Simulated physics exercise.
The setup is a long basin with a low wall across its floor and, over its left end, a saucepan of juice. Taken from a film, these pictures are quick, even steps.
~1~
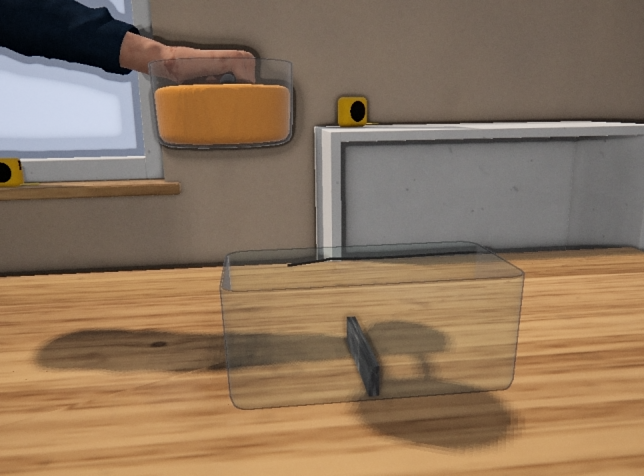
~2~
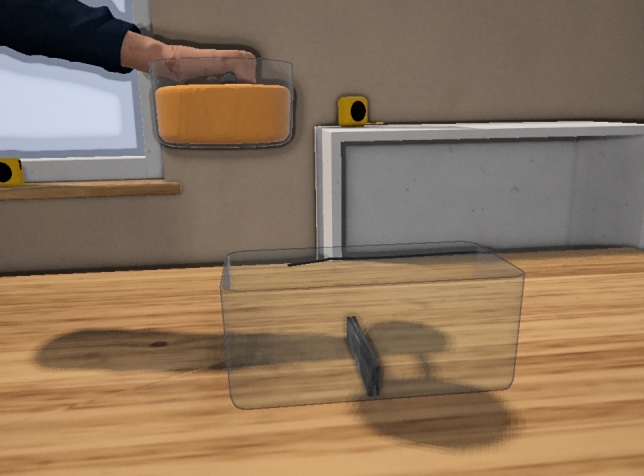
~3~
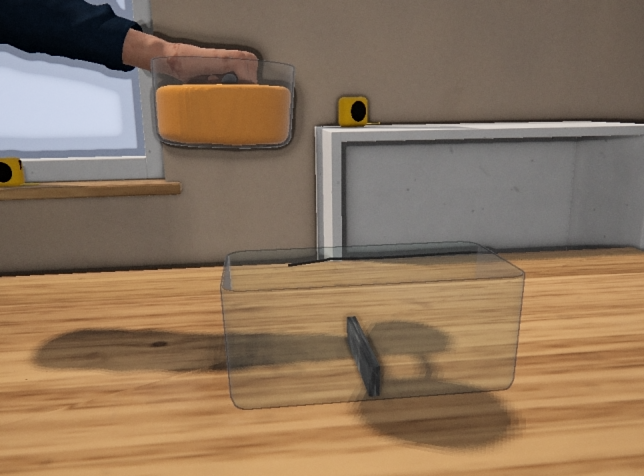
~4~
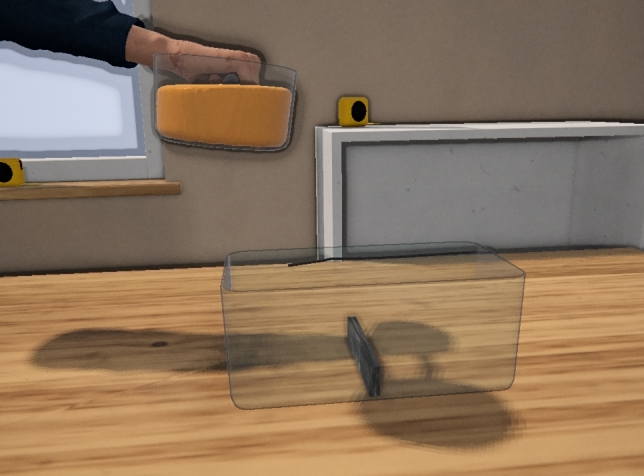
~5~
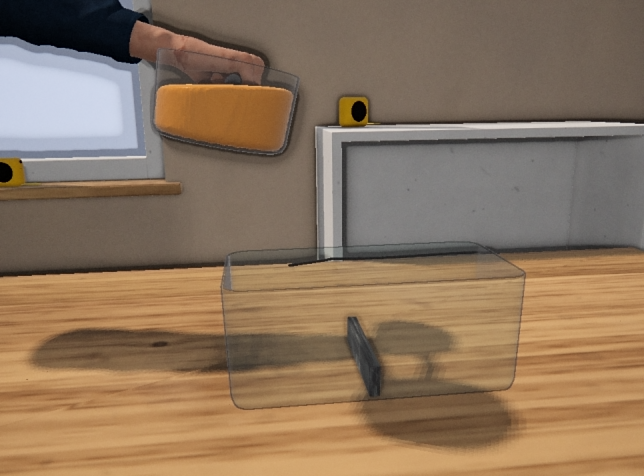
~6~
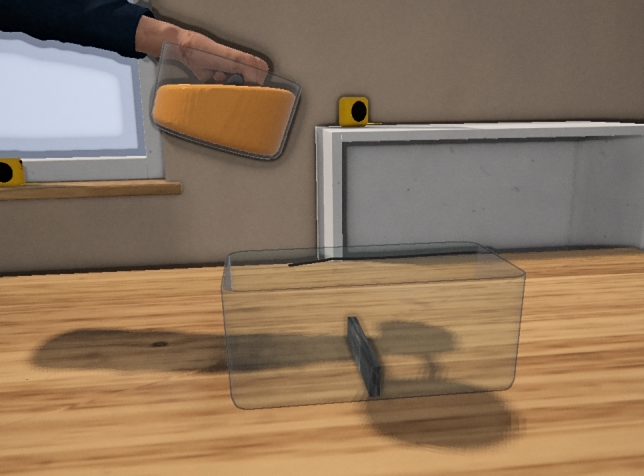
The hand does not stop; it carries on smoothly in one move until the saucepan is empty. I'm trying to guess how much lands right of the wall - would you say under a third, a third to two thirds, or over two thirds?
I would say a third to two thirds.
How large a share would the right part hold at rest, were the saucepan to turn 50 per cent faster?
It works out near 30 %.
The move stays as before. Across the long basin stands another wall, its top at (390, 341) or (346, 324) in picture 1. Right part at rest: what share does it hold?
Well, it's close to 15 per cent for the first one, then 55 per cent for the other.
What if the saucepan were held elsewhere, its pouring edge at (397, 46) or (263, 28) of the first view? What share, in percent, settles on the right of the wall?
Near 80 in a hundred first, near 25 in a hundred second.
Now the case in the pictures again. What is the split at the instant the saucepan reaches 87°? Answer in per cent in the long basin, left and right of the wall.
Left side: 5 in a hundred; right side: 0 in a hundred.
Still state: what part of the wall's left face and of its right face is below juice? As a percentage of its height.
I'd say close to 60 per cent on the left side and 40 on the right.
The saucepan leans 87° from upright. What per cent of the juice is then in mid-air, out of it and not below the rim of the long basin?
It's about 45 per cent.
A moment on, the saucepan is tipped on its side and 47 per cent is still to pour, 5 is left of the wall and 2 right of it.
Next, the saucepan is tipped right over and 6 per cent is still to pour, 42 is left of the wall and 40 right of it.
Then the saucepan is tipped right over and 0 per cent is still to pour, 56 is left of the wall and 40 right of it.
Later the saucepan is tipped right over and 0 per cent is still to pour, 56 is left of the wall and 41 right of it.
In the end 56 per cent lies left of the wall, 41 right of it and 2 outside.
